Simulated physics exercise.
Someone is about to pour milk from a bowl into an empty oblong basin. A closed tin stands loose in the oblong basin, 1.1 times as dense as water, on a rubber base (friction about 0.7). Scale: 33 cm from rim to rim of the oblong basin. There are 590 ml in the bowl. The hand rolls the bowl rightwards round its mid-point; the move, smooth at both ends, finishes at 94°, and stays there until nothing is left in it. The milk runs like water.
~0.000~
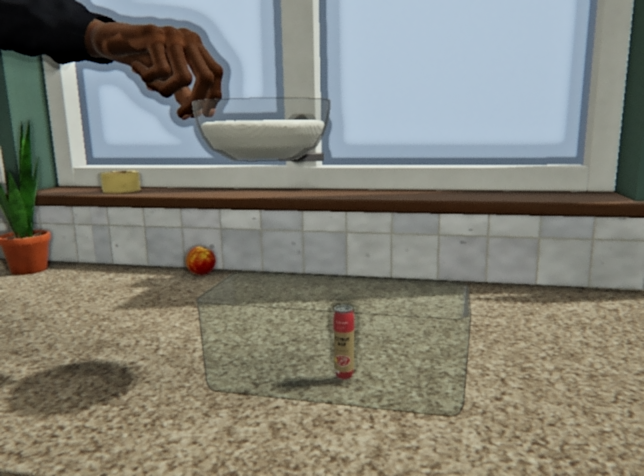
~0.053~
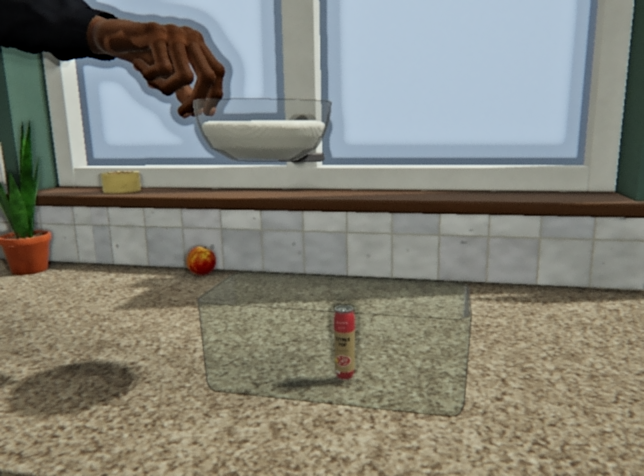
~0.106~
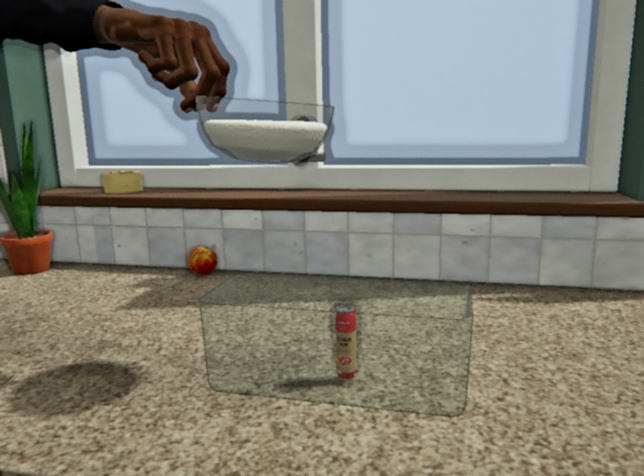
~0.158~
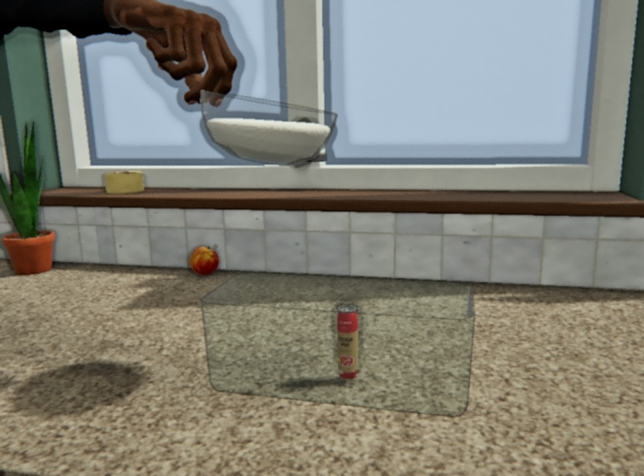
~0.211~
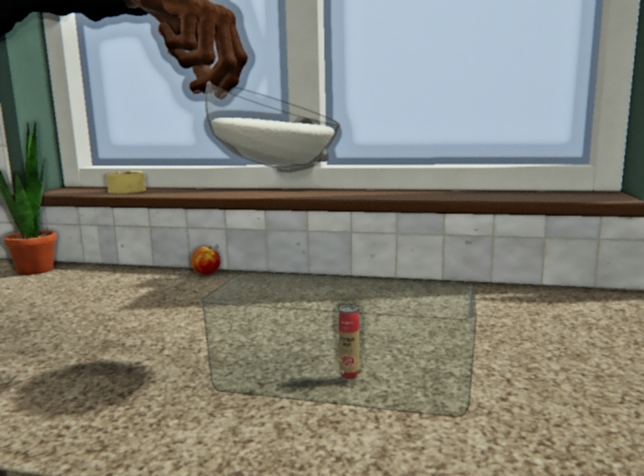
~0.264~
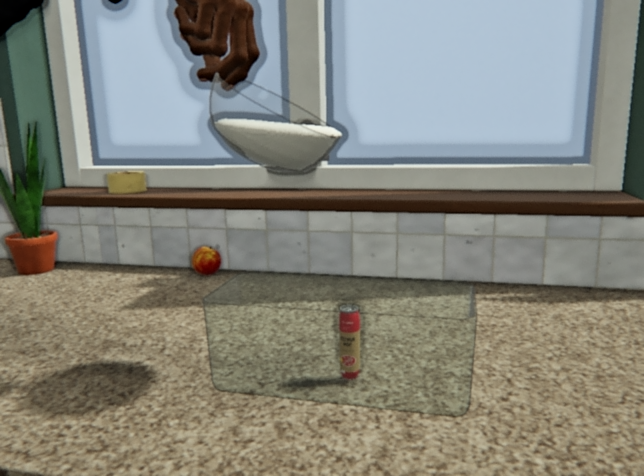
Kitchen counter by a window, a hand gradually tilting a clear bowl of milk rightwards above a transparent basin holding a red-topped tin.
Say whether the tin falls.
The tin topples.
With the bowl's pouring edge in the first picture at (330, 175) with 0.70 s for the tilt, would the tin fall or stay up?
Then it stays up.
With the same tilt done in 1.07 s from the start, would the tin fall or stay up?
Then it remains upright.
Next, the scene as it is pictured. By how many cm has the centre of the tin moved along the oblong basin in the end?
Some 6.5 cm.
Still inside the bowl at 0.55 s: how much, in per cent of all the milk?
About 24 per cent.
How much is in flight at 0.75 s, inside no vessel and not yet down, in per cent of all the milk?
Near 12 in a hundred.
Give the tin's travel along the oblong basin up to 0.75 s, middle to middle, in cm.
About 1 cm.
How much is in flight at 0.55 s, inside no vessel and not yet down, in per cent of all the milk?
Near 60 in a hundred.
After 0.55 s the tilt is 83° and 23 per cent is still to pour; the tin stands where it began.
After 0.75 s the tilt is 94° and 3 per cent is still to pour; the tin leans 10°.
After 0.97 s the tilt is 94° and 0 per cent is still to pour; the tin lies on its side.
After 1.20 s the tilt is 94° and 0 per cent is still to pour; the tin lies on its side.
In the end the tin lies on its side.
